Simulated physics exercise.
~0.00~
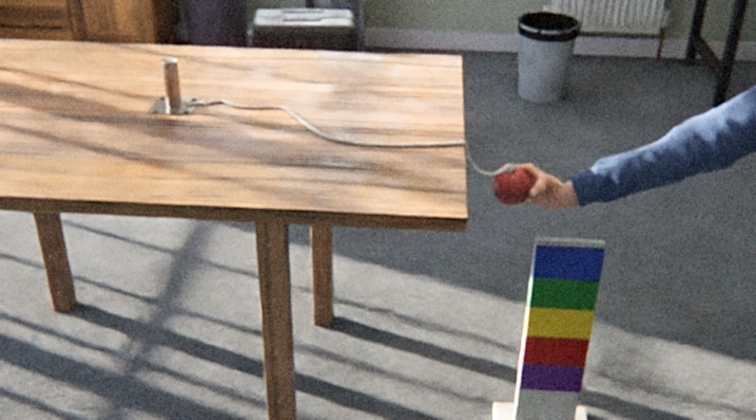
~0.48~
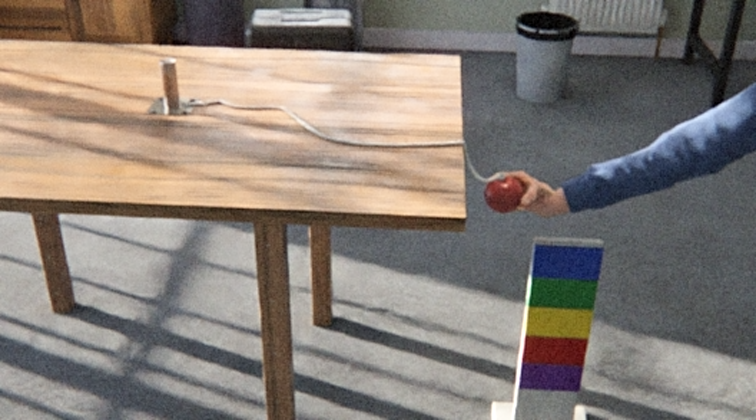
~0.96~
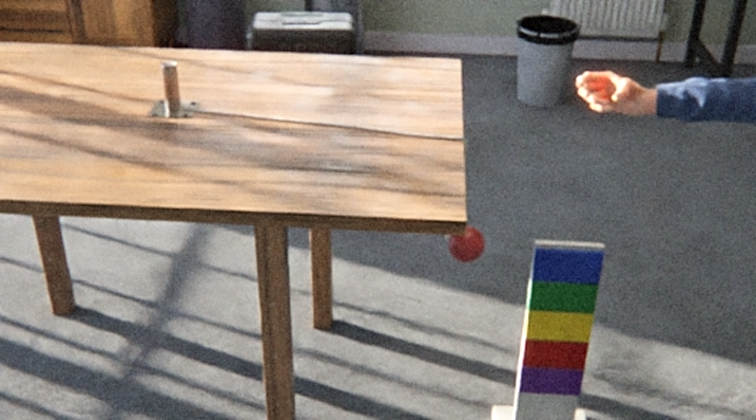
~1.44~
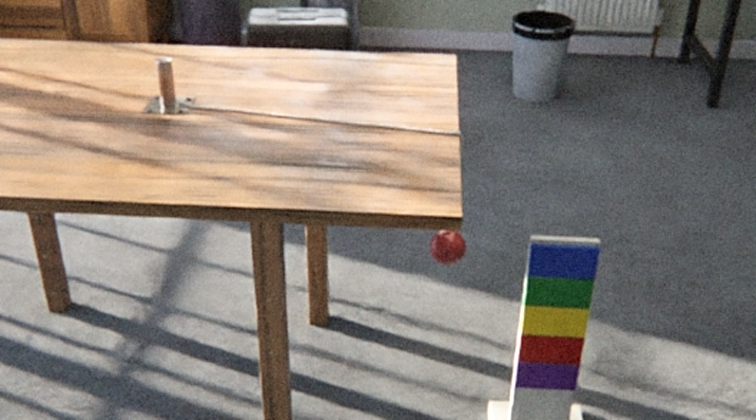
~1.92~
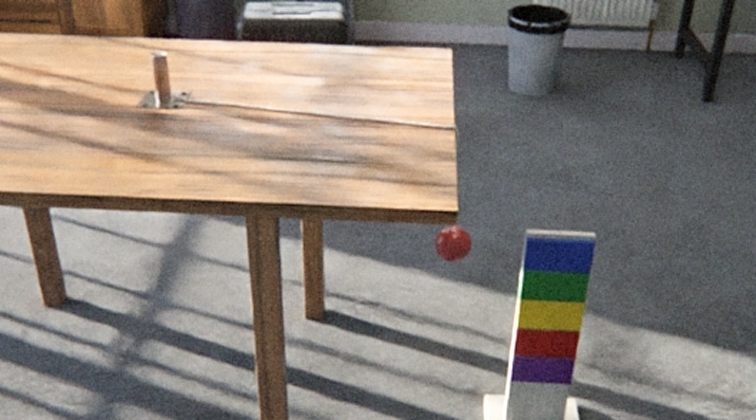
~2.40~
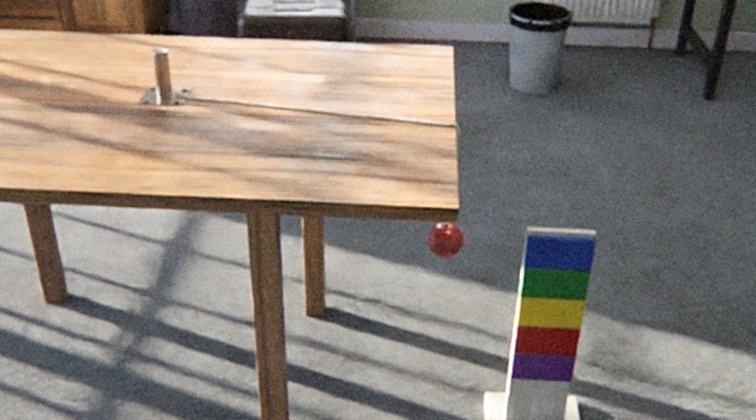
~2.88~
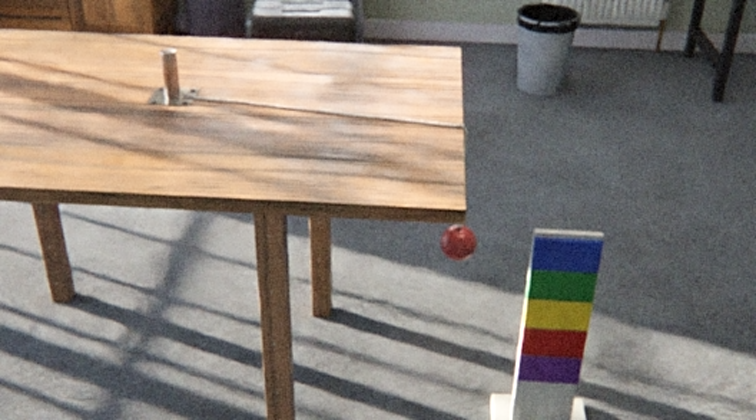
A red apple on a pale shoelace is held by a hand at the right edge of a wooden table, in a sunlit, grey-carpeted room seen from slightly above with a gently swaying view. The lace runs loosely from a metal post fixed to the tabletop, and an upright board at lower right shows blue, green, yellow, red and purple bands from top to bottom. The hand eases the apple slightly left and down, then lets go and draws back out of view. The apple drops a little, the lace pulls straight, and it sways slightly below the table edge, ending level with the blue band.
